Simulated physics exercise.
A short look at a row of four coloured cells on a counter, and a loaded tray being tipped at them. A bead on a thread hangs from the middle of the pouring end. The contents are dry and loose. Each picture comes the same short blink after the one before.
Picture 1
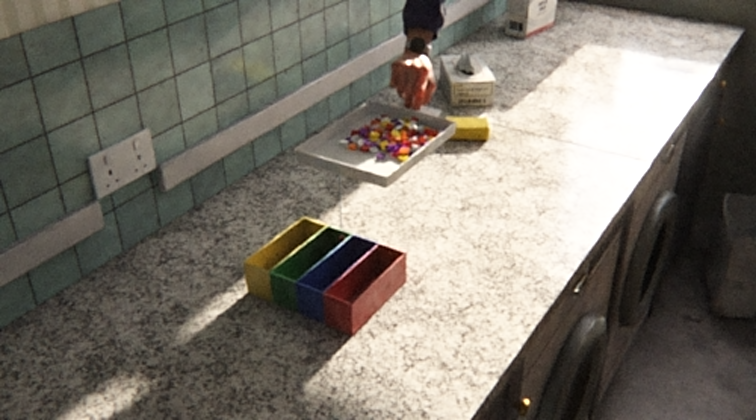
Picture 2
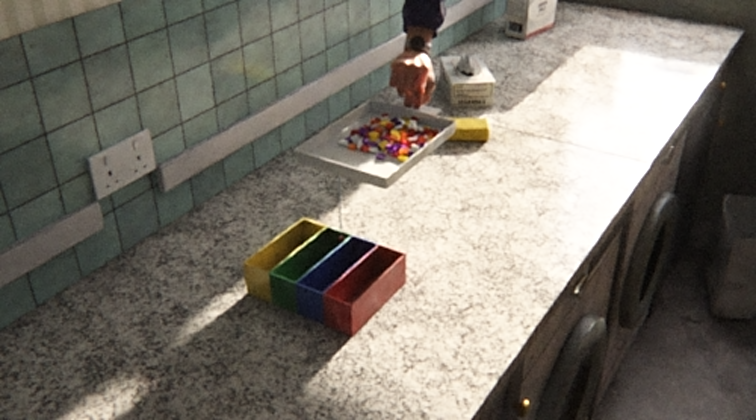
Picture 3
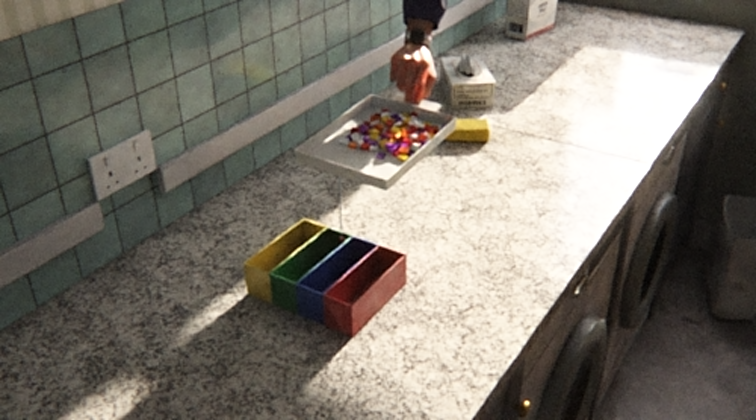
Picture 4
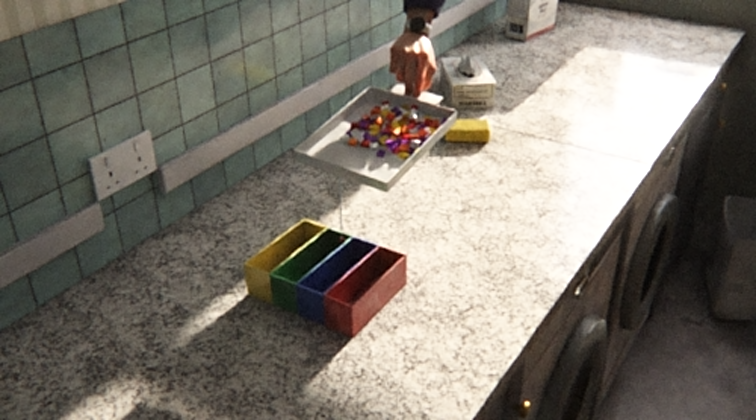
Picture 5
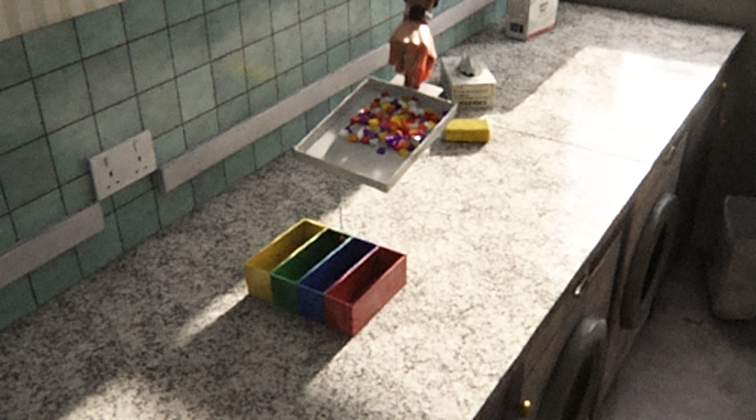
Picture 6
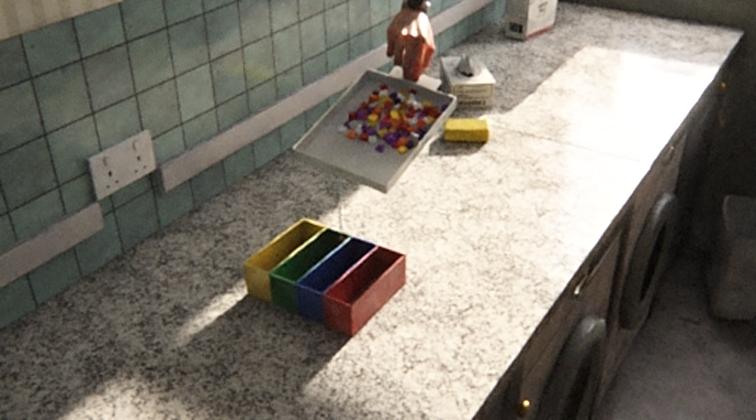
A tray of colourful little pieces was raised at its far end by a hand, slanting steadily more toward its lower right corner, while the yellow, green, blue and red cells stayed still.
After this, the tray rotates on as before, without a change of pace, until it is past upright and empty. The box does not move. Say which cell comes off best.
It favours the red compartment.
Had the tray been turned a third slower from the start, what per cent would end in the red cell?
Close to 60 per cent.
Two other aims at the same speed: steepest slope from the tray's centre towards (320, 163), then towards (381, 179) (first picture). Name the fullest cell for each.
The first try: Yellow. The second: The red cell.
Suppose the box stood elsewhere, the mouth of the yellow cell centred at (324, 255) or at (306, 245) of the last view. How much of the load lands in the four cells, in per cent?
Near 100 % and 100 %.
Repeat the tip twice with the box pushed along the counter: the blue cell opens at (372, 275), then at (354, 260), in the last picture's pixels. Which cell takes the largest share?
At the first place the cell in blue, at the second the red cell.
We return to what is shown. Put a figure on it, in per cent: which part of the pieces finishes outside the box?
It comes to 10 per cent or so.
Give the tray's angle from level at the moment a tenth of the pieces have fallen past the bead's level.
Roughly 75°.
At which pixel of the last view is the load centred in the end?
Around (364, 299).
Just after the last frame, tray tipped steeply; almost all on the tray; about a tenth falling or outside the box.
A moment on, tray tipped past a quarter turn; roughly two thirds on the tray; about a tenth in the red cell; about a tenth in the blue cell; about a tenth falling or outside the box.
Further on, tray tipped past a quarter turn; roughly two thirds in the red cell; roughly a quarter in the blue cell; just a few in the green cell; about a tenth falling or outside the box.
When it is over, tray tipped past a quarter turn; roughly two thirds in the red cell; roughly a quarter in the blue cell; just a few in the green cell; not one in the yellow cell; about a tenth outside the box.
